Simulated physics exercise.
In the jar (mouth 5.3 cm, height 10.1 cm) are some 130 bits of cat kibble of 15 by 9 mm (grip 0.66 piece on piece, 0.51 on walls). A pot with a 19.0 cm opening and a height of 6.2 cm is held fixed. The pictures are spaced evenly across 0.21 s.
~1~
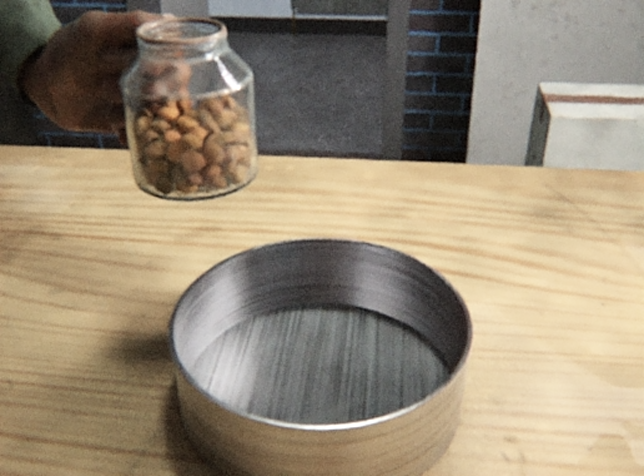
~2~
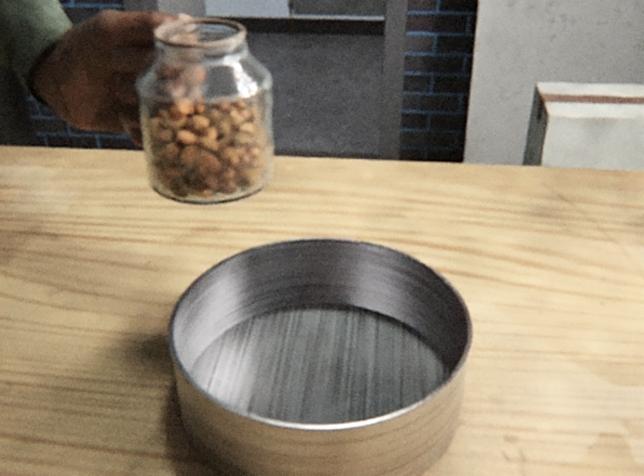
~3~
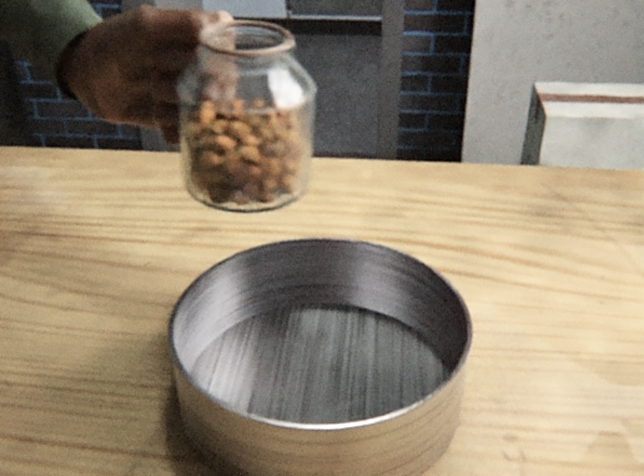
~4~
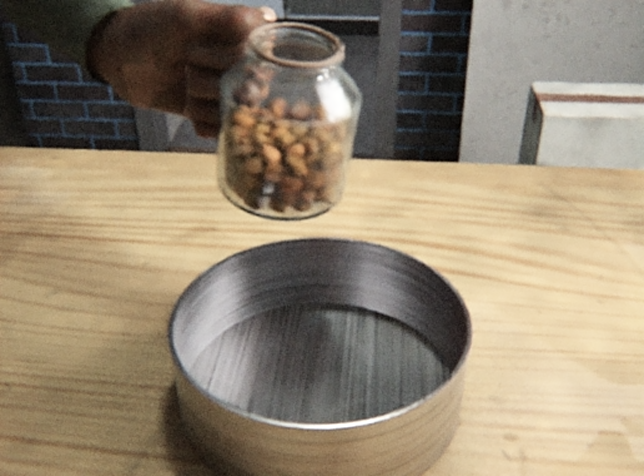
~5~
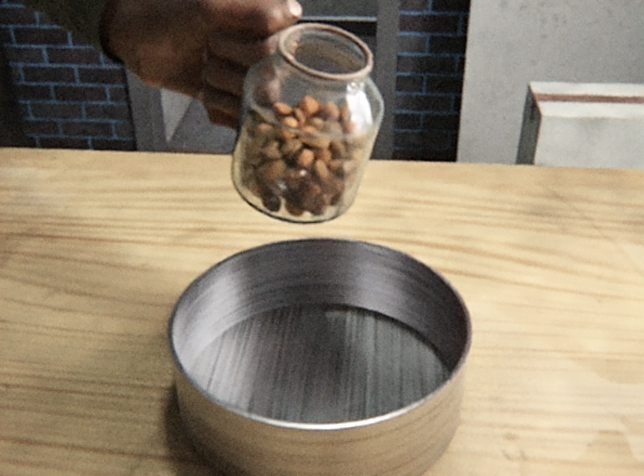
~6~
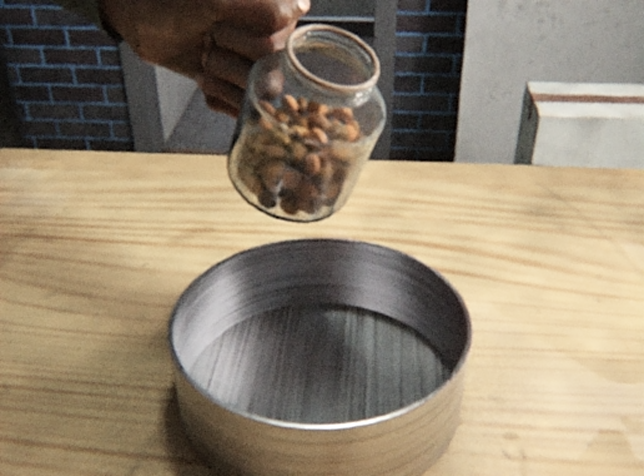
The clip opens with a hand at the upper left holding an upright glass jar of small brown pieces beyond a round, empty metal pan on a wooden table. The hand carries the jar to the right, above the pan's far side, tilting it gradually, then leans it further toward the front right.
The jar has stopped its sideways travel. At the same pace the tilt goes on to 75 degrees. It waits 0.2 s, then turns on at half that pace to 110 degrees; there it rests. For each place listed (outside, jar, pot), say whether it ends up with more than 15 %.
Outside: Not more; jar: More; pot: Not more.
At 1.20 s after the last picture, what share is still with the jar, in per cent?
About 95 %.
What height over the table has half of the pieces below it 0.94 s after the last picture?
About 16 cm.
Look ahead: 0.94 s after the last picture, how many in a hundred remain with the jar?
About 100 percent of the load.
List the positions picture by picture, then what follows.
Jar at (186, 68); tilt 0 degrees; moved 0.0 cm; lip at (203, 39); top of the load at (169, 107); pot at (321, 315), in the first frame.
Jar at (203, 72); tilt 1 degrees; moved 1.3 cm; lip at (223, 42); top of the load at (185, 108), in the second frame.
Jar at (246, 80); tilt 5 degrees; moved 4.4 cm; low side front right; lip at (271, 51); top of the load at (234, 111), in the third frame.
Jar at (291, 91); tilt 11 degrees; moved 7.4 cm; low side front right; lip at (324, 63); top of the load at (293, 114), in the fourth frame.
Jar at (313, 101); tilt 19 degrees; moved 8.8 cm; low side front right; lip at (354, 75); top of the load at (329, 111), in the fifth frame.
Jar at (314, 107); tilt 26 degrees; moved 8.8 cm; low side front right; lip at (361, 86); top of the load at (318, 108); pot at (320, 315), in the sixth frame.
Then, 0.36 s after the last picture, tilt 75 degrees; jar 100 %; middle of all pieces near (300, 135).
Then, 0.66 s after the last picture, tilt 81 degrees; jar 100 %; middle of all pieces near (301, 136).
Then, 0.94 s after the last picture, tilt 105 degrees; jar 100 %; middle of all pieces near (304, 132).
Then, 1.20 s after the last picture, tilt 110 degrees; jar 95 %, pot 5 %; middle of all pieces near (316, 155).
In the end, outside 0 %, jar 90 %, pot 10 %.
